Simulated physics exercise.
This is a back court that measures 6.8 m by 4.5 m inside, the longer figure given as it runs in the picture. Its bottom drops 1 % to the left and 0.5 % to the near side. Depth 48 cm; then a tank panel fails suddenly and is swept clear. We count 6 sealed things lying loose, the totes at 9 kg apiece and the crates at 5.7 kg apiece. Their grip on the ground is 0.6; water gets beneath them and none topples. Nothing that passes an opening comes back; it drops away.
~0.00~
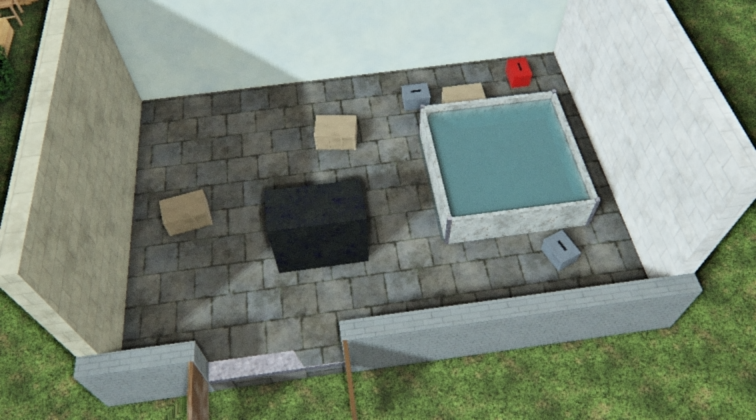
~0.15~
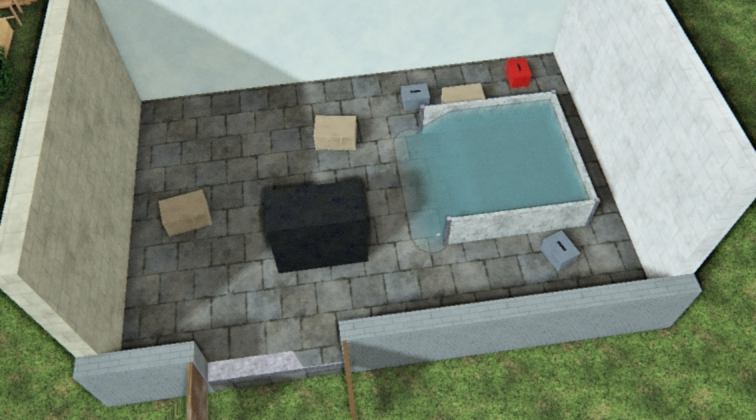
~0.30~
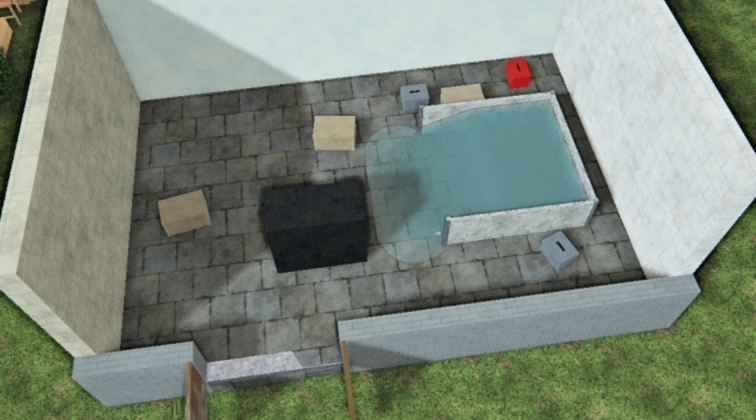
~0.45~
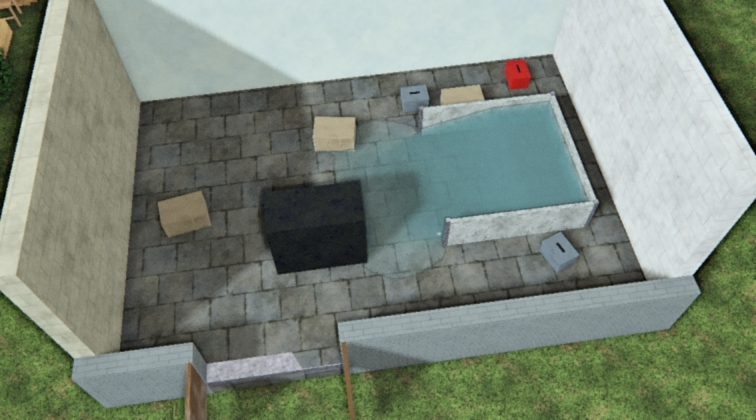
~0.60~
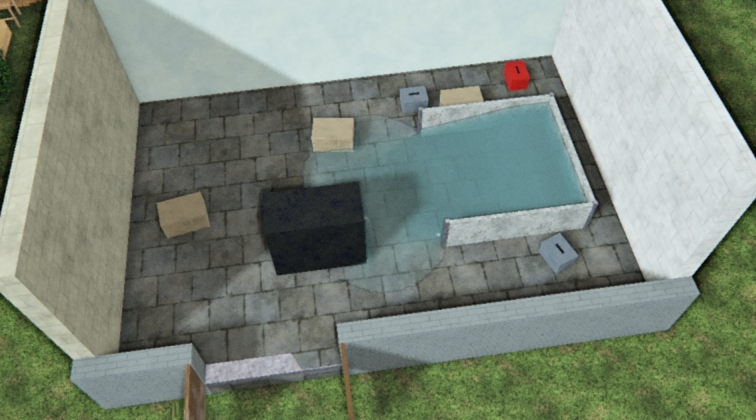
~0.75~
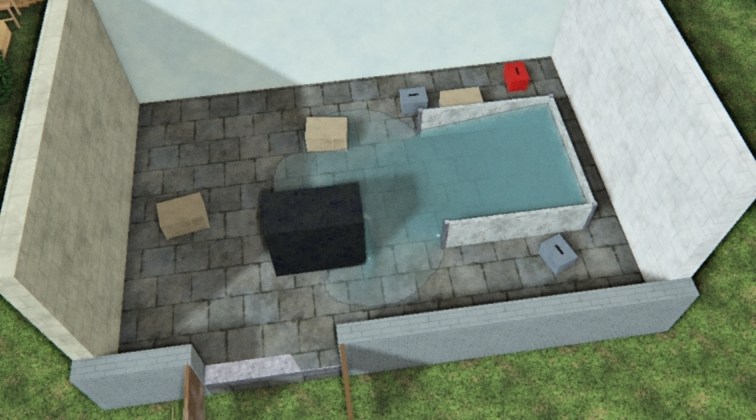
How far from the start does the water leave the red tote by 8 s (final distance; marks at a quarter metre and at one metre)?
I'm guessing it fails to move much.
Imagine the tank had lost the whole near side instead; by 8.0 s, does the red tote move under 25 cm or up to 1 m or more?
If that happened, the red tote creeps a small distance.
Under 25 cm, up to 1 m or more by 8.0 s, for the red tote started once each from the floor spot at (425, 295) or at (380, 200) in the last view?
In that order: It hardly budges; it goes a long way.
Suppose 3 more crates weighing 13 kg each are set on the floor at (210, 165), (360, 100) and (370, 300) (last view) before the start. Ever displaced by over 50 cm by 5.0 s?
Taking them in the order given: Exceeds it, falls short and exceeds it.
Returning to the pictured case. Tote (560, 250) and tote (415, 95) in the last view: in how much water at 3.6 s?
I'd estimate 2 cm for the first and 0 cm for the second.
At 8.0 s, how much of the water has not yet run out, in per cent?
Still held: Near 86 %.
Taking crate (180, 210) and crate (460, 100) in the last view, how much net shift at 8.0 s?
The first ends 150 cm from its start, the second 0 cm.
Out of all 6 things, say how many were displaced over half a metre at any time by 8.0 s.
I make it 2.
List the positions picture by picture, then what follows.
The red tote at (520, 67), on the bottom; 3.6 m2 under water; 0 of 6 have shifted, in the first picture.
The red tote at (519, 67), on the bottom; 4.5 m2 under water; 0 of 6 have shifted, in the second picture.
The red tote at (519, 68) rests on the ground; water covers 5.5 m2; 0 of 6 have shifted, in the third picture.
The red tote at (519, 69), on the bottom; 6.6 m2 under water; 0 of 6 have shifted, in the fourth picture.
The red tote at (518, 70), on the bottom; 7.7 m2 under water; 0 of 6 have shifted, in the fifth picture.
The red tote at (517, 71), on the bottom; water covers 8.9 m2; 1 of 6 have shifted, in the sixth picture.
After 1.6 s the red tote is near (517, 71), 0.0 m from its start, aground; 0 of 6 are out; 0 afloat.
After 3.6 s the red tote is near (517, 71), 0.0 m from its start, aground; 0 of 6 are out; 2 afloat.
After 5.6 s the red tote is near (517, 71), 0.0 m from its start, aground; 0 of 6 are out; 2 afloat.
After 8.0 s the red tote is near (517, 71), 0.0 m from its start, aground; 0 of 6 are out; 2 afloat.
